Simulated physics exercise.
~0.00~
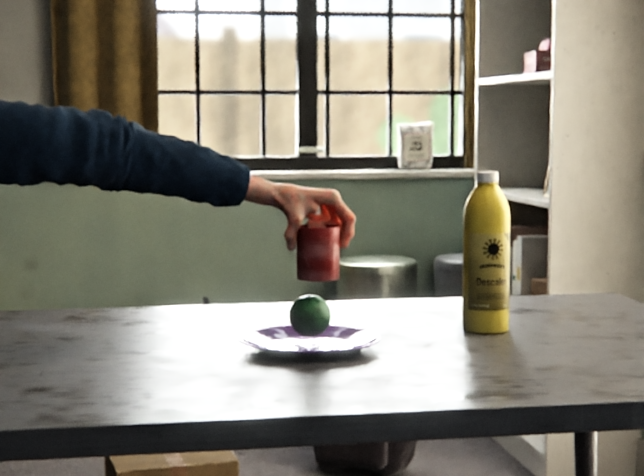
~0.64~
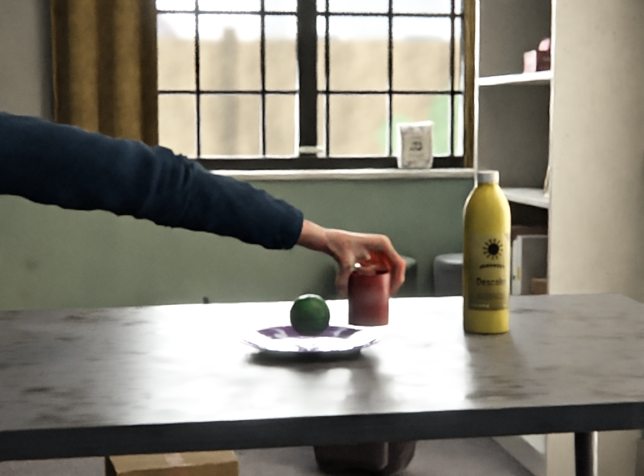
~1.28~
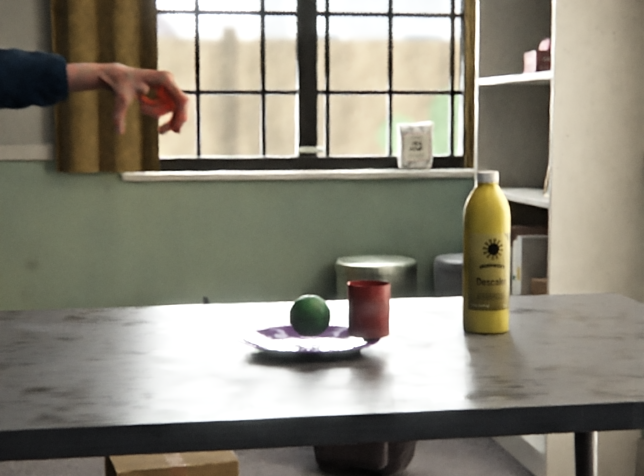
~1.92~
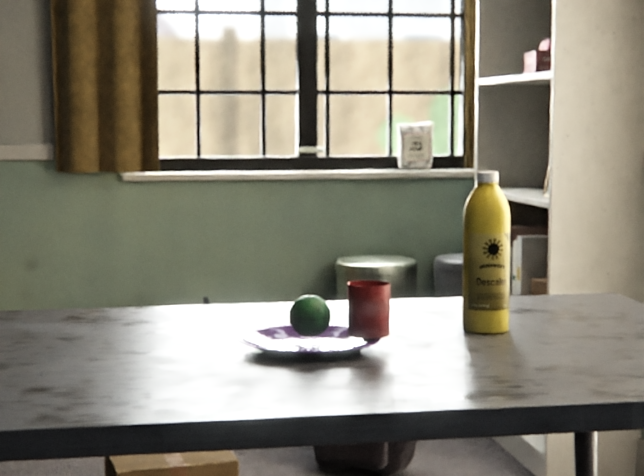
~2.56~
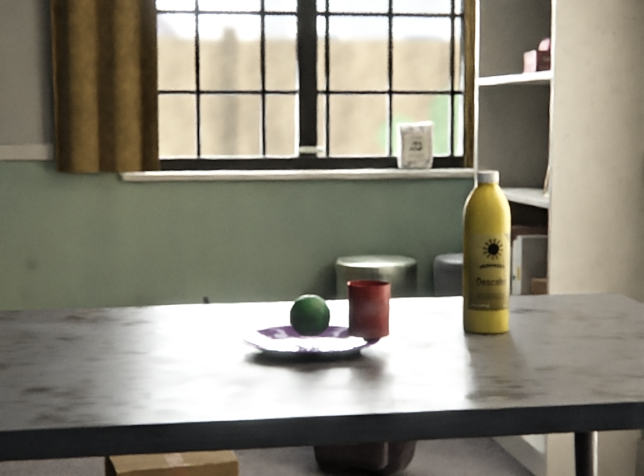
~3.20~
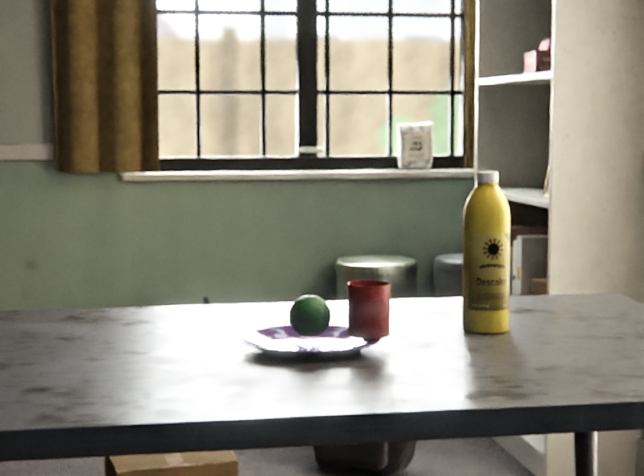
A hand lowers a red cup beside a green ball on a plate, and everything stays still.
